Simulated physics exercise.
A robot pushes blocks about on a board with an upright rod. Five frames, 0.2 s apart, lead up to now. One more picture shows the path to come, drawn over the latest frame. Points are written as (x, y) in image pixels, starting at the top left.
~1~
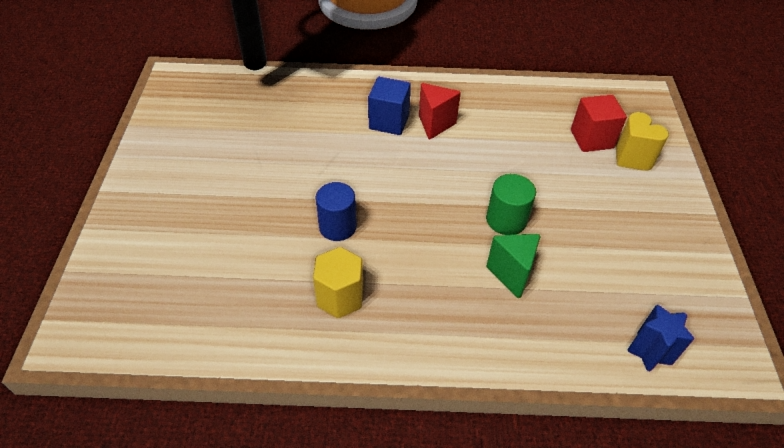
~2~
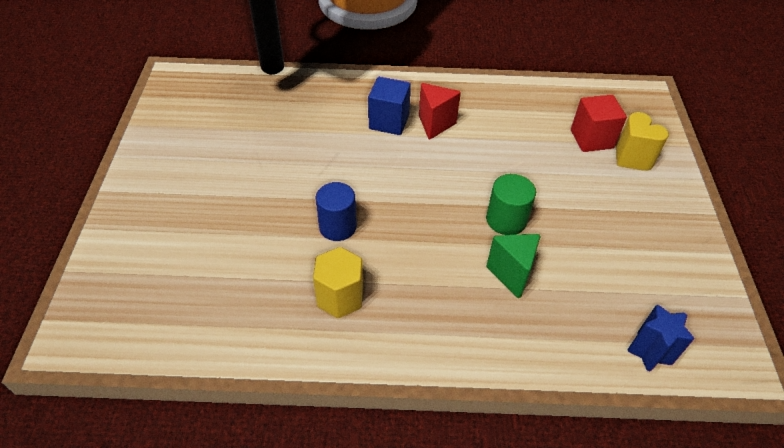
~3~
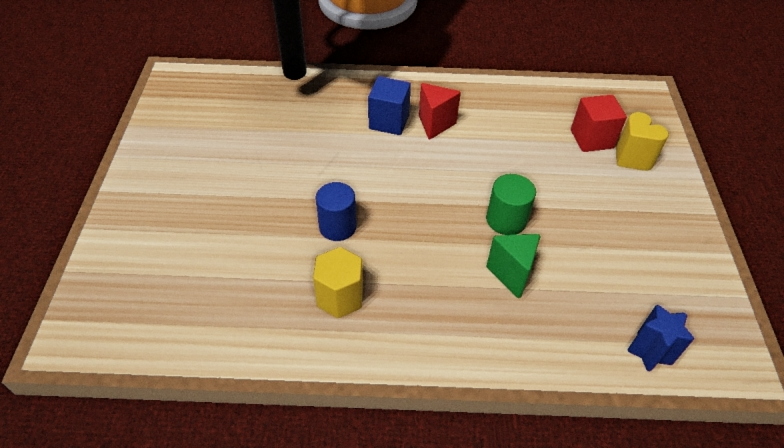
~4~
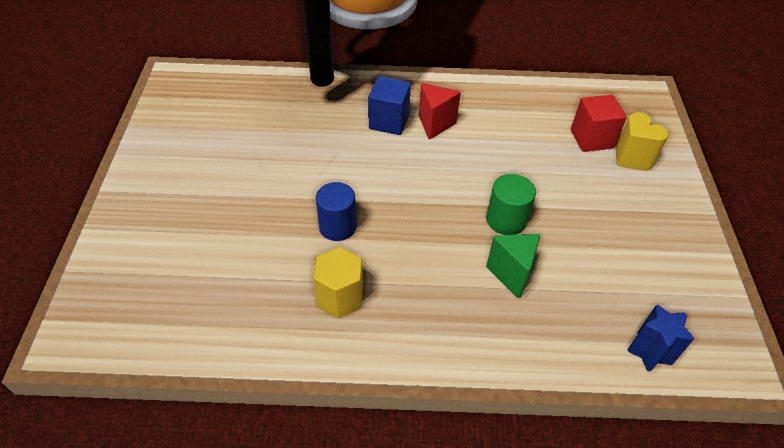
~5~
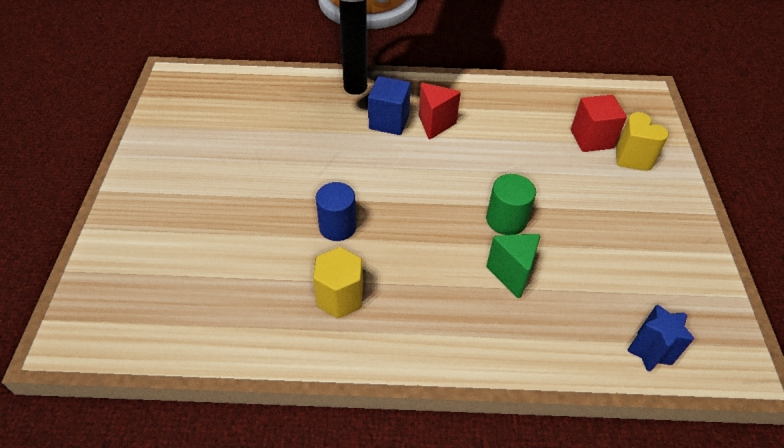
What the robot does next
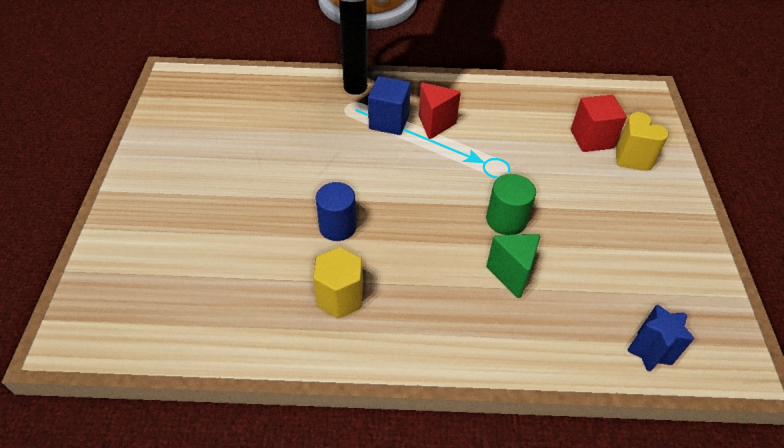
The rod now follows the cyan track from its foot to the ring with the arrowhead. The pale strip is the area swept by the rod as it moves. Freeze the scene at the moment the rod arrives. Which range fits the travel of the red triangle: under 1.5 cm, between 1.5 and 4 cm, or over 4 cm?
Over 4 cm.
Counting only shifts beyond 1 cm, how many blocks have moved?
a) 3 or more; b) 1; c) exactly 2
The answer is c.
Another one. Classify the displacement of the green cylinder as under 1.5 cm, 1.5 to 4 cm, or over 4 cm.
It travels less than 1.5 cm.
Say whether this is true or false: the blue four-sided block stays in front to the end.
This is false.
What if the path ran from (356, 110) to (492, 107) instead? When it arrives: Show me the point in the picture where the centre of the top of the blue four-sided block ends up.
It sits at (417, 97).
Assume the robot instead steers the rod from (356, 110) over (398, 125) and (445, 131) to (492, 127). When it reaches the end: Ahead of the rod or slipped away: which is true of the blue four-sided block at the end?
Pushed along.
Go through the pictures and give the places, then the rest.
The first frame shows tip of the rod at (256, 65), middles of tops, blue four-sided block at (390, 89), red triangle at (438, 93), green cylinder at (515, 188).
The second frame shows rod at (273, 69), nothing pushed.
The third frame shows rod at (295, 74), nothing pushed.
The fourth frame shows rod at (323, 81), nothing pushed.
The fifth frame shows rod at (356, 89), blue four-sided block at (390, 89), red triangle at (438, 93), green cylinder at (515, 188).
The line goes straight from (356, 110) to (497, 168).
On the path given first. One third of the way, rod at (403, 107); blue four-sided block at (434, 101), turned 15° anticlockwise; red triangle at (464, 96), turned 10° clockwise.
Two thirds of the way, rod at (451, 127); blue four-sided block at (485, 112), turned 50° anticlockwise; red triangle at (504, 96), turned 20° anticlockwise.
At the end, rod at (501, 147); blue four-sided block at (506, 113), turned 75° anticlockwise; red triangle at (513, 93), turned 40° anticlockwise; green cylinder unmoved.
